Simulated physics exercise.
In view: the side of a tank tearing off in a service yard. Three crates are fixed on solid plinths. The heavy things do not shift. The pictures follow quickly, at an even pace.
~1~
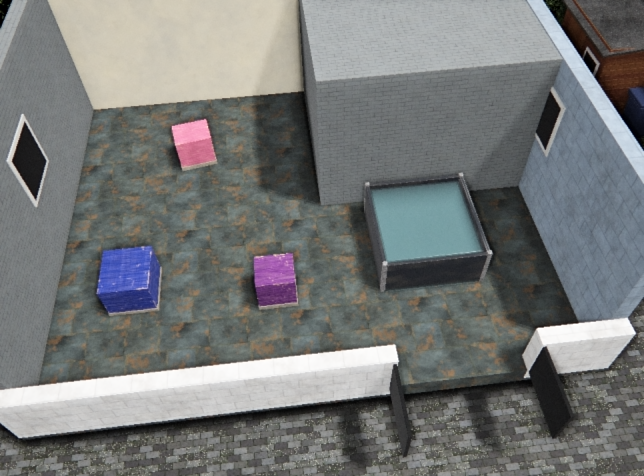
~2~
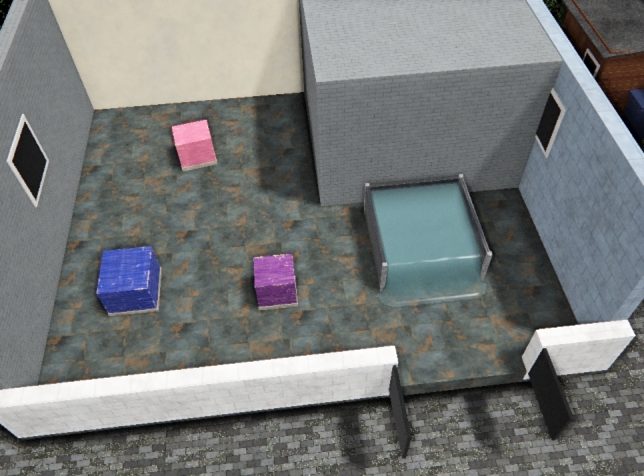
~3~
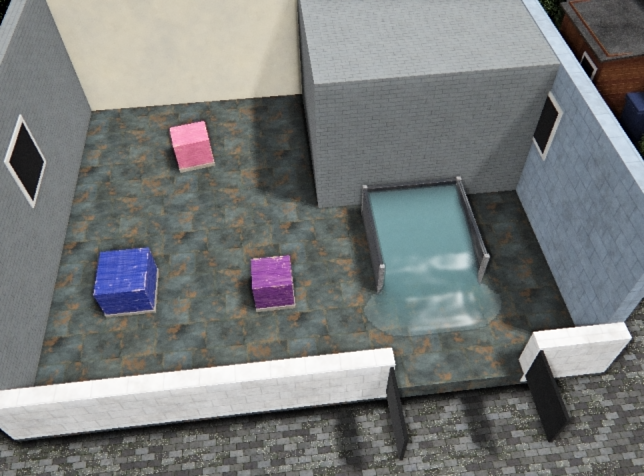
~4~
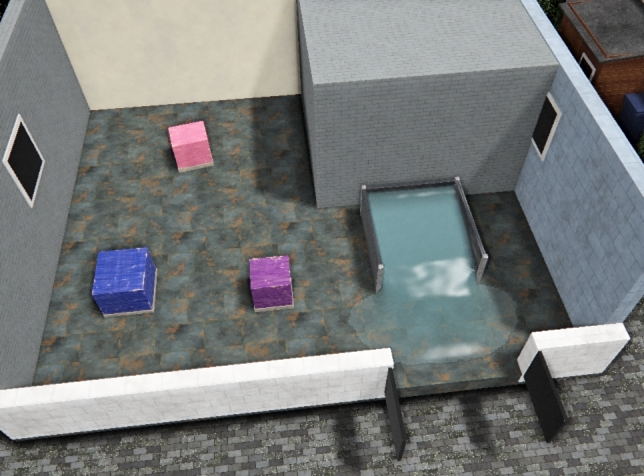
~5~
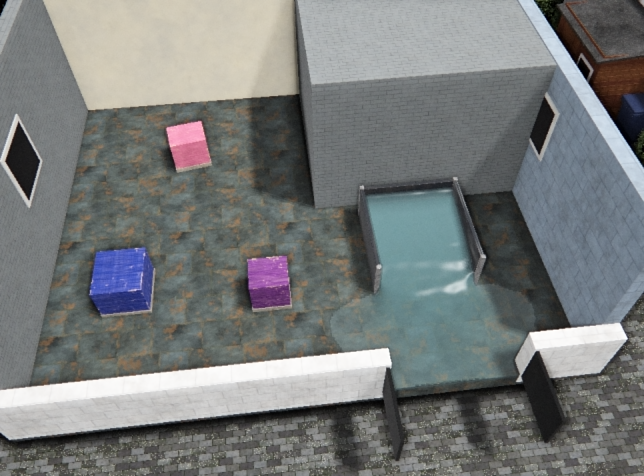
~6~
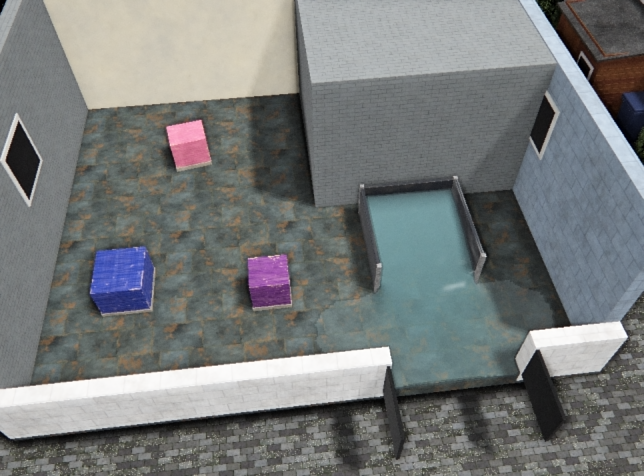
The front side of a square, dark-walled tank of pale blue-green water gives way, and the water pours out toward the viewer in a walled yard seen from high above. A pink block sits at the back, a blue one at the left and a purple one near the middle, beside a grey brick structure. The water spreads across the mottled floor toward the gap in the low white front wall, while the blocks stay put and the view shifts very slightly.
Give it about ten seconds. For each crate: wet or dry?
In the end: The pink crate escapes dry; the purple crate escapes dry; the blue crate escapes dry.
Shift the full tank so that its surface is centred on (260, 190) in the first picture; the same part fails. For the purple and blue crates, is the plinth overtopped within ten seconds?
Then: Purple crate ends up wet; blue crate takes water.
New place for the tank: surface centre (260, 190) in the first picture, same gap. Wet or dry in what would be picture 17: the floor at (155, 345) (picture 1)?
Verdict: Wet.
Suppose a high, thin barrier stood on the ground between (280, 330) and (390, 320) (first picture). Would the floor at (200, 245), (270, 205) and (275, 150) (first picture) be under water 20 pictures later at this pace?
One after the other: Clear, dry, free of water.
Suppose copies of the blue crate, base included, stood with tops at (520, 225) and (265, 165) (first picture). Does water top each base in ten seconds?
In turn: Is topped, is spared.
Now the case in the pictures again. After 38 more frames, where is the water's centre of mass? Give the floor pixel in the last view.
At about (356, 290).
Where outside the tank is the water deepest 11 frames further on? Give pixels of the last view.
Roughly at (576, 351).
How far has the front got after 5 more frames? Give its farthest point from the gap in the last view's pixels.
Roughly at (238, 388).
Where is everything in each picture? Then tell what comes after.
Still water in the tank at (425, 221), in the first picture.
Water pours out at (433, 275) and has run to (383, 298), in the second picture.
Water pours out at (430, 280) and has run to (496, 305), in the third picture.
The front is at (380, 350), out from the gap at (428, 281), in the fourth picture.
Water pours out at (426, 281) and has run to a hidden place, in the fifth picture.
The front is at a hidden place, out from the gap at (426, 280), in the sixth picture.
A moment on, water covers 15 % of the floor; the pink crate not reached, the purple crate not reached, the blue crate not reached.
Next, water covers 20 % of the floor; the pink crate not reached, the purple crate not reached, the blue crate not reached.
Then, water covers 35 % of the floor; the pink crate not reached, the purple crate water round its plinth, the blue crate water round its plinth.
Later, water covers 35 % of the floor; the pink crate not reached, the purple crate water round its plinth, the blue crate water round its plinth.
In the end, water covers 35 % of the floor; the pink crate stayed above the water, the purple crate stayed above the water, the blue crate stayed above the water.
